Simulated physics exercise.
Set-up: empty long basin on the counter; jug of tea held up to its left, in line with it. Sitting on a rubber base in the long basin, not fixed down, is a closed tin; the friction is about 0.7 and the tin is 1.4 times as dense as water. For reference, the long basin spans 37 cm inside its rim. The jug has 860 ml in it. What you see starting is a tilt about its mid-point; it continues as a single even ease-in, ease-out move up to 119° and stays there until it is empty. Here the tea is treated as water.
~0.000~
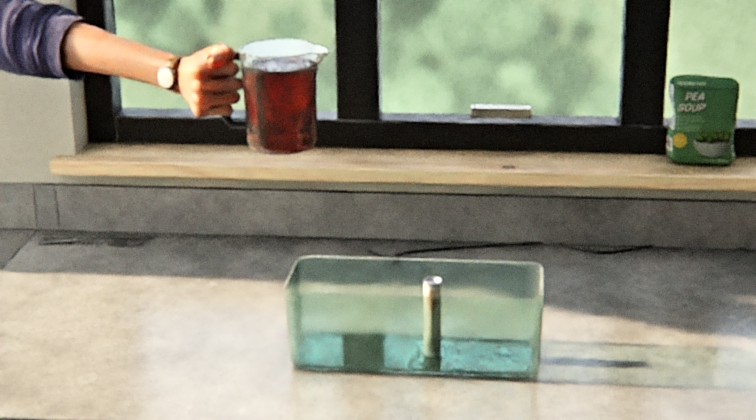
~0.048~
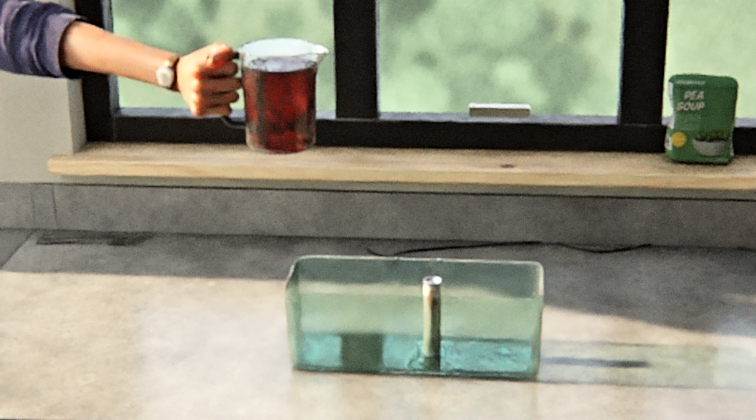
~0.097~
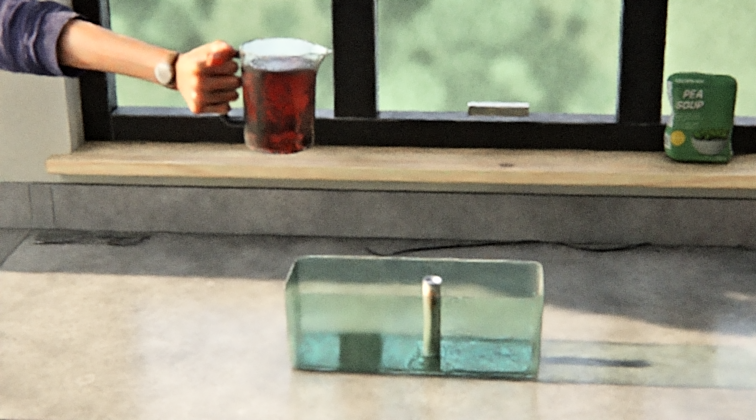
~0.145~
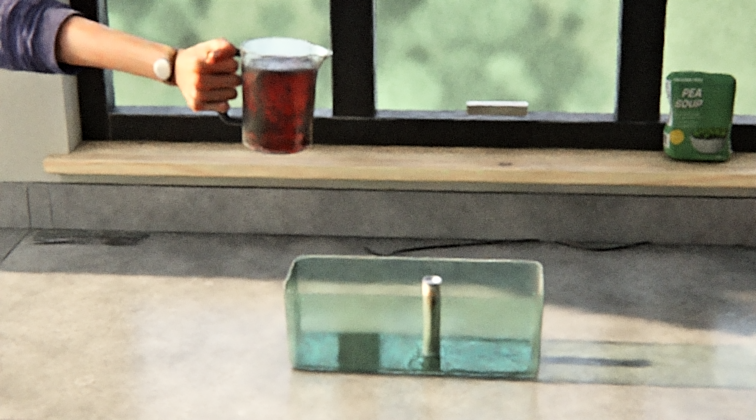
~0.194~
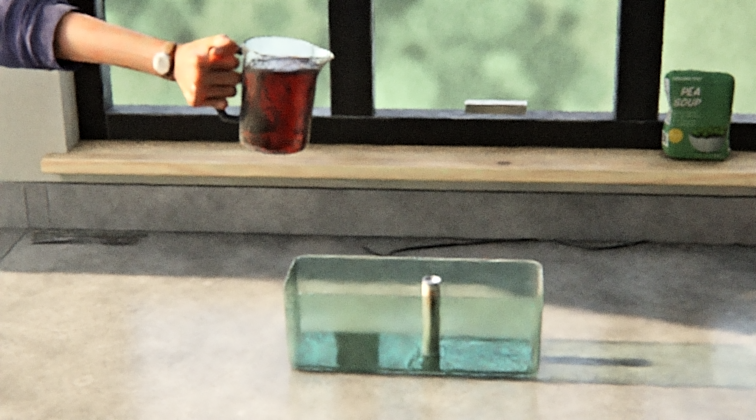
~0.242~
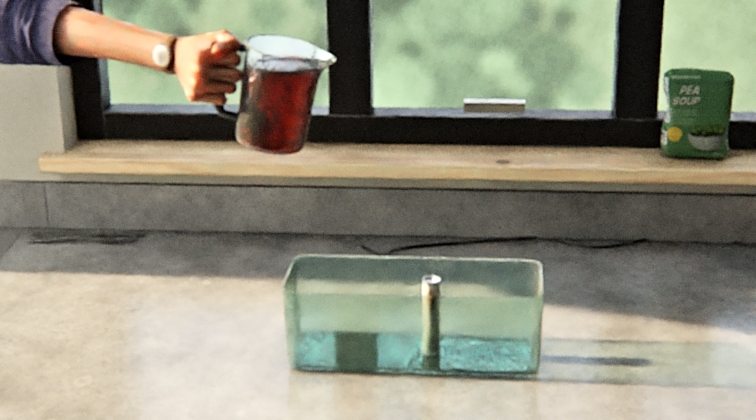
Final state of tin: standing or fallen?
I'd say it will come down.
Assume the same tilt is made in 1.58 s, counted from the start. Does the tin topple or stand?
Tips over.
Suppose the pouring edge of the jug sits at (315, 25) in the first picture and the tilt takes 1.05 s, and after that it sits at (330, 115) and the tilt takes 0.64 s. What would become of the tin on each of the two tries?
The tin stays vertical the first time and stays vertical the second time.
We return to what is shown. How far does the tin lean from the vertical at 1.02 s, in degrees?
Lean: Around 15° from upright.
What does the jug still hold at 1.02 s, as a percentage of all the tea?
Near 20 percent, more or less.
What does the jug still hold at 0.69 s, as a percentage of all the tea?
Still held: Roughly 82 % of the total.
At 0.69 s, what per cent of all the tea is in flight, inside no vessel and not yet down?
Estimate: About 18 % of all of it.
After 0.69 s the tilt is 71° and 81 per cent is still to pour; the tin stands where it began.
After 1.02 s the tilt is 110° and 21 per cent is still to pour; the tin leans 15°.
After 1.36 s the tilt is 119° and 0 per cent is still to pour; the tin lies on its side.
After 1.73 s the tilt is 119° and 0 per cent is still to pour; the tin lies on its side.
In the end the tin lies on its side.
